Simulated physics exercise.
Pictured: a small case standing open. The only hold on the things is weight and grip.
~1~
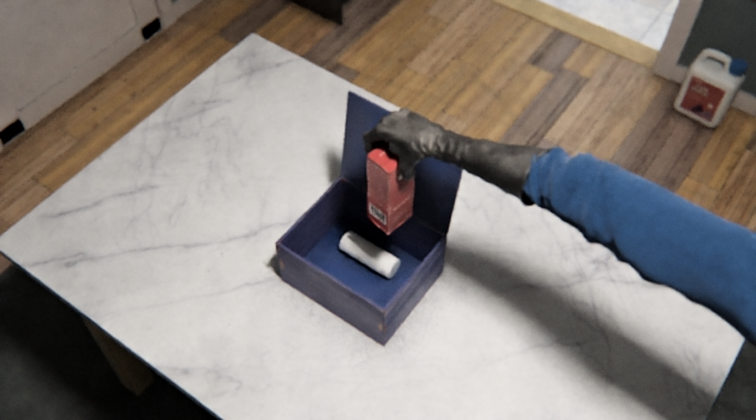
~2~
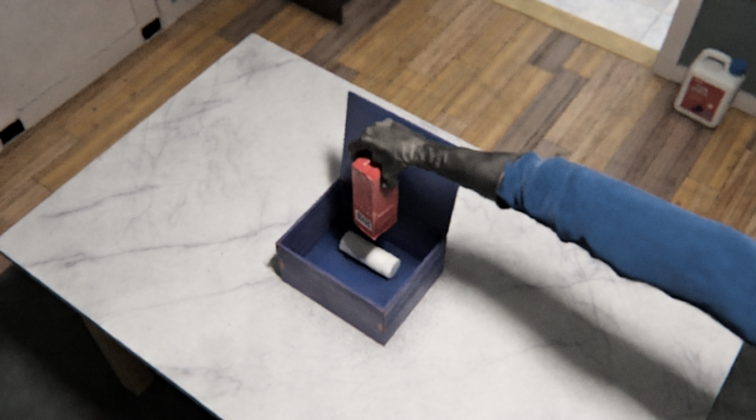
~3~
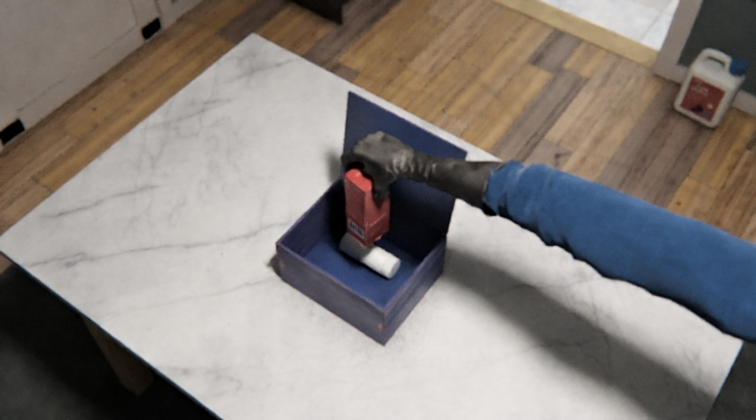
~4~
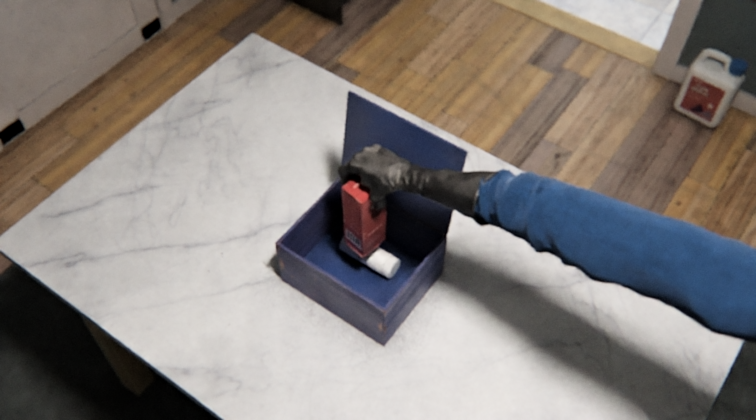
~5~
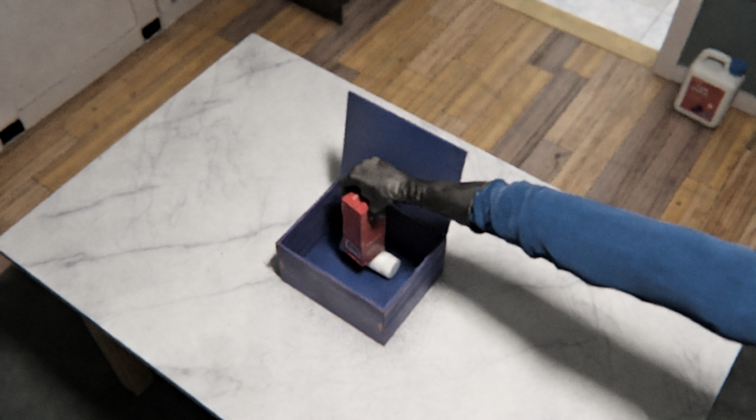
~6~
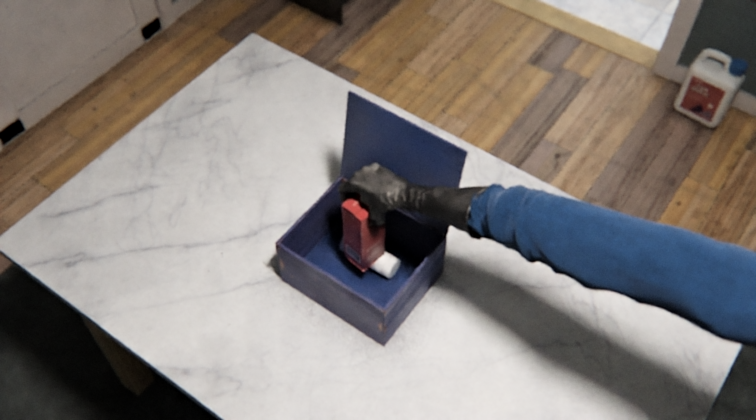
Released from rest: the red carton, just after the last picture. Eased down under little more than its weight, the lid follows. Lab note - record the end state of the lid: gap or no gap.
End state: Gap.
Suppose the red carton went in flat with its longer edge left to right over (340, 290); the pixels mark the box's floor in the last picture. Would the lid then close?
Result: Lid shut.
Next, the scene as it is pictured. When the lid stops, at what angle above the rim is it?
Angle: About 14°.
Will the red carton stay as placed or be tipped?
Observation: The red carton tilts over.
Then, 1.30 s on from there, lid 78° above the rim; red carton turned 45° from how it was put near (356, 256); white shaker shifted about its own width.
Then, 2.10 s on from there, lid 18° above the rim; red carton turned 45° from how it was put near (356, 256); white shaker shifted about its own width.
In the end, lid 15° above the rim; toppled in the box, red carton; moved from the start, white shaker. At the end, from the last picture's camera, red carton near (356, 256).
